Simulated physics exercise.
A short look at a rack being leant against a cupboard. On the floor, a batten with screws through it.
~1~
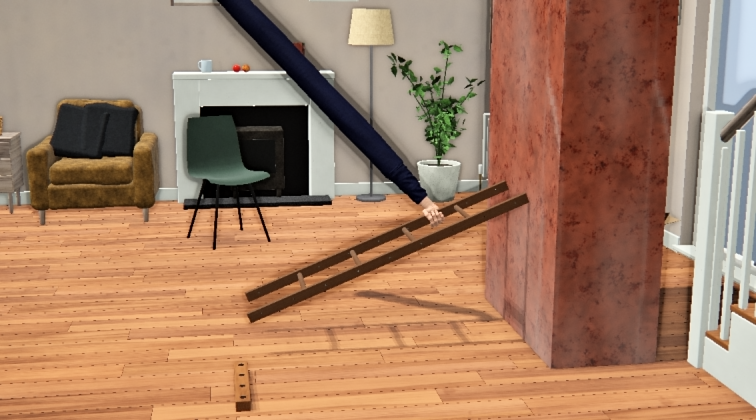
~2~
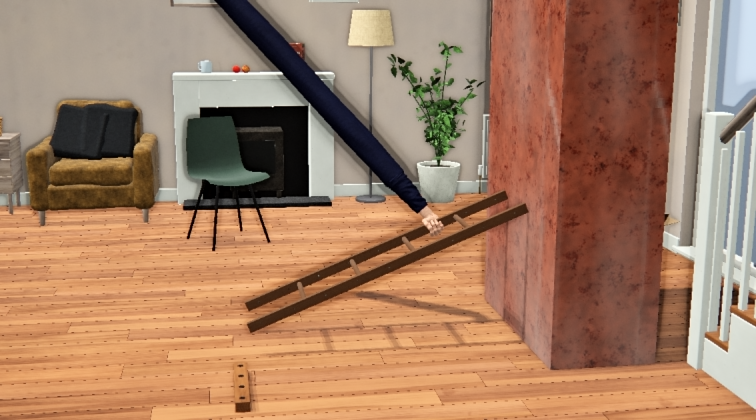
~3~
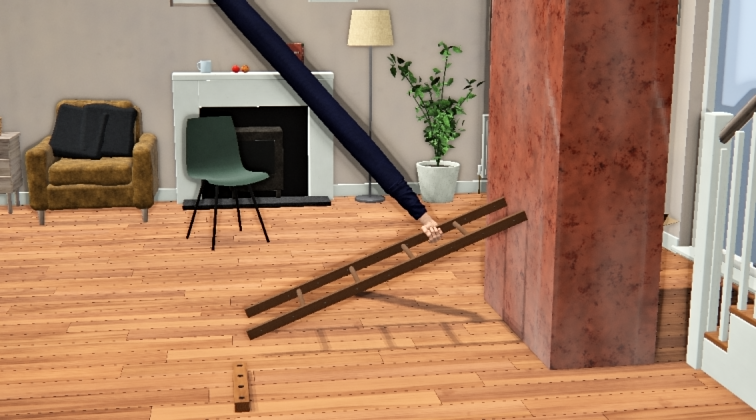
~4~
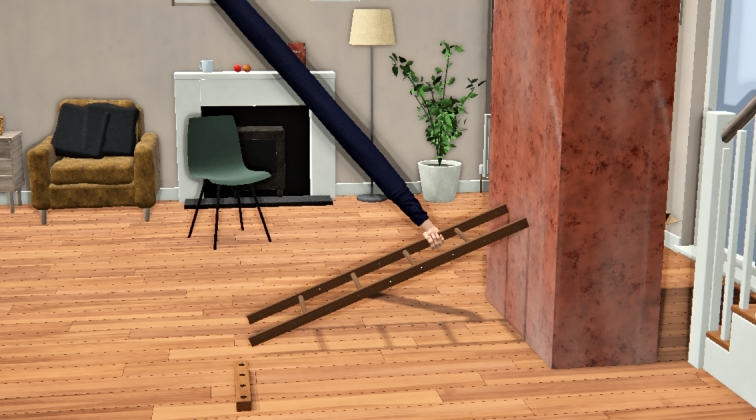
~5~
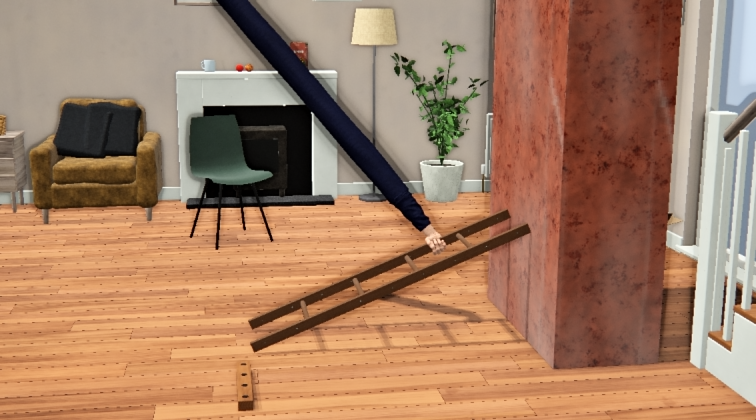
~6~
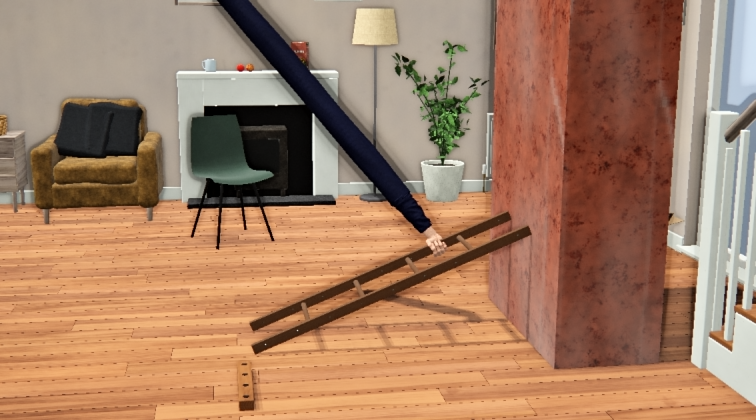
In this clip, a hand on a long dark-sleeved arm lowers a slanted, ladder-like brown rack slightly, its right end by a reddish cupboard, then keeps holding it, while a batten lies still on the wooden floor.
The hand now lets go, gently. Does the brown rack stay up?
As it turns out, the brown rack gives way at the feet.
Then, 0.20 s later than the last frame, brown rack tilted by 6° near (382, 293).
Then, 0.28 s later than the last frame, brown rack tilted by 14° near (379, 312).
Then, 0.34 s later than the last frame, brown rack tilted by 22° near (377, 332).
When it is over, the brown rack slides out and falls, near (377, 331).
